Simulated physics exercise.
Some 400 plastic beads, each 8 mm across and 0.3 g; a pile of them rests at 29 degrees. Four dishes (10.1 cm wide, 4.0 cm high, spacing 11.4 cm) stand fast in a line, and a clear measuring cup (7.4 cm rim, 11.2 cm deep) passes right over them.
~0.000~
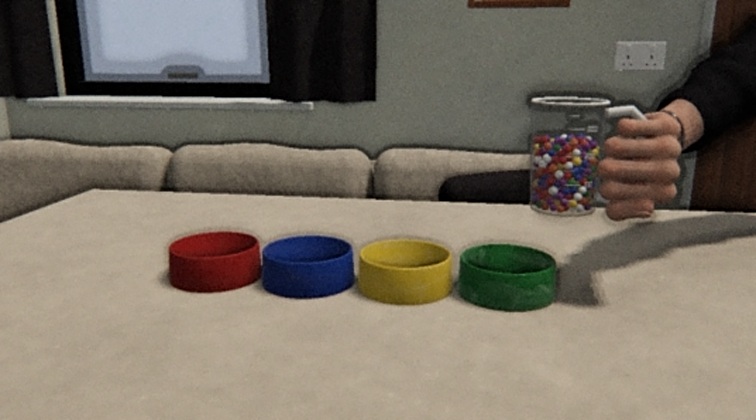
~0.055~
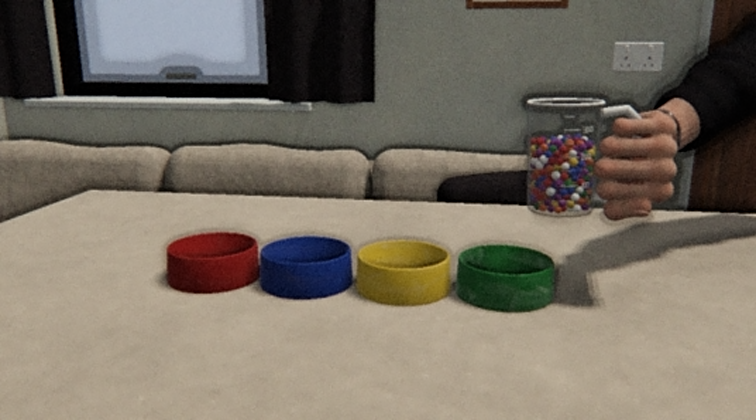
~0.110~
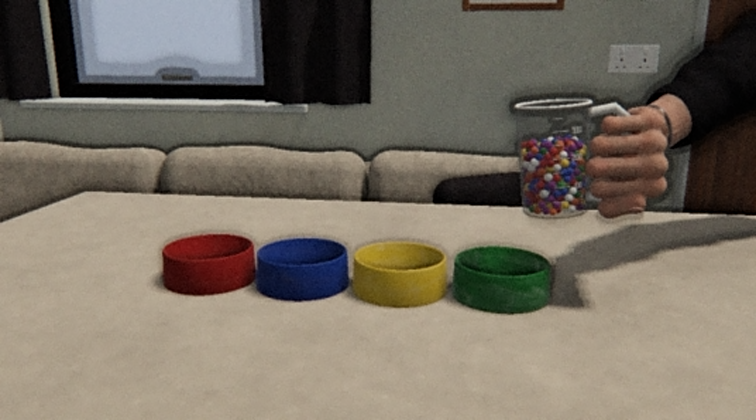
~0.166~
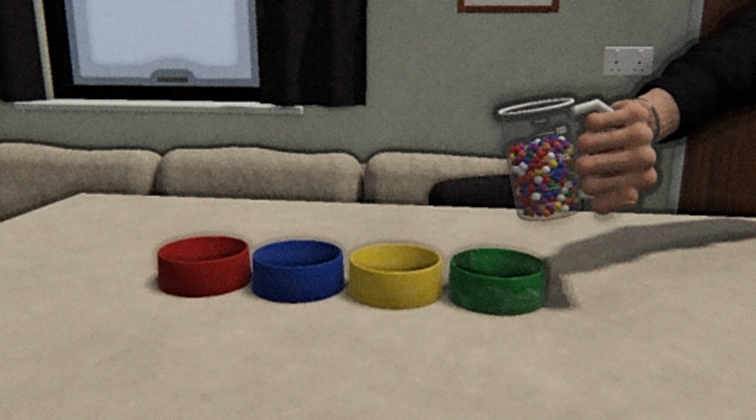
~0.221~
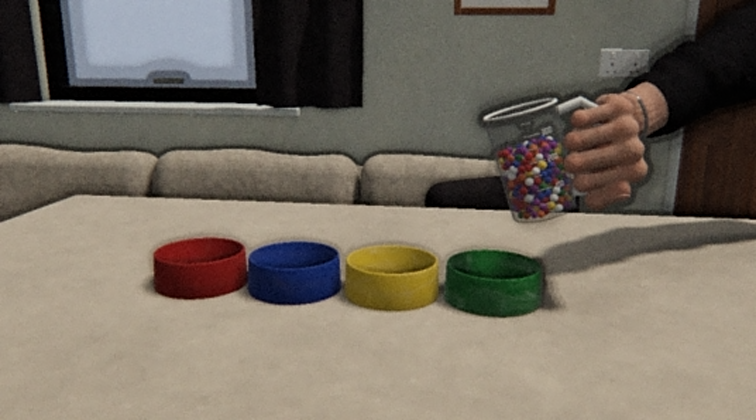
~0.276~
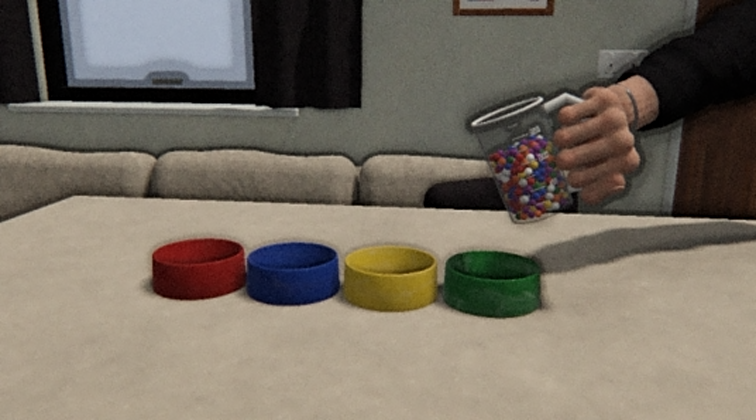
A hand holding a clear measuring cup of colourful beads moved it a little to the left and tilted it leftward, near a row of red, blue, yellow and green dishes on a table.
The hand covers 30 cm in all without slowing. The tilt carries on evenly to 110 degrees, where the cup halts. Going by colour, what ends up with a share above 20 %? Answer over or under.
Red under, blue over, green under, yellow under, counter under.
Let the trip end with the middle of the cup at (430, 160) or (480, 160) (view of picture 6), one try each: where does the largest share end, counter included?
The winner: Yellow; yellow.
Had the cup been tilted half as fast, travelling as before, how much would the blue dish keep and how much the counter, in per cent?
Then: Blue 10; counter 10.
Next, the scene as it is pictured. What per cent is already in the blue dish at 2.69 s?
Some 80 per cent.
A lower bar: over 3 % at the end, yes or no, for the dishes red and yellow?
Red no, yellow yes.
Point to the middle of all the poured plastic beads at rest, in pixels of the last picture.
Around (292, 275).
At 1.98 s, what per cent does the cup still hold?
Roughly 0 per cent.
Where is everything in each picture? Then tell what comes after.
Cup at (566, 156), tilt 0 degrees, lip at (533, 101), moved 0.0 cm; middle of the pieces at (563, 170); green dish at (508, 259); yellow dish at (405, 254); blue dish at (308, 249); red dish at (215, 245), in the first frame.
Cup at (562, 157), tilt 1 degrees, lip at (529, 103), moved 0.2 cm; middle of the pieces at (560, 171), in the second frame.
Cup at (554, 158), tilt 5 degrees, lip at (516, 107), moved 0.6 cm; middle of the pieces at (552, 172), in the third frame.
Cup at (542, 160), tilt 11 degrees, lip at (500, 113), moved 1.3 cm; middle of the pieces at (543, 174), in the fourth frame.
Cup at (532, 162), tilt 17 degrees, lip at (485, 120), moved 2.0 cm; middle of the pieces at (534, 176), in the fifth frame.
Cup at (524, 162), tilt 22 degrees, lip at (473, 125), moved 2.7 cm; middle of the pieces at (527, 176); green dish at (493, 265); yellow dish at (391, 260); blue dish at (293, 256); red dish at (199, 251). The cup turns about 105 degrees a second and travels 12 cm a second, in the sixth frame.
Then, at 1.30 s, tilt 110 degrees; cup holds 60 %, blue 15 %, yellow 10 %.
Then, at 1.98 s, tilt 110 degrees; cup holds 0 %, blue 80 %, yellow 10 %.
After 2.69 s, tilt 110 degrees; cup holds 0 %, blue 80 %, yellow 10 %.
In the end, at 3.0 s, red 0 %, blue 80 %, green 0 %, yellow 10 %, counter 10 %.
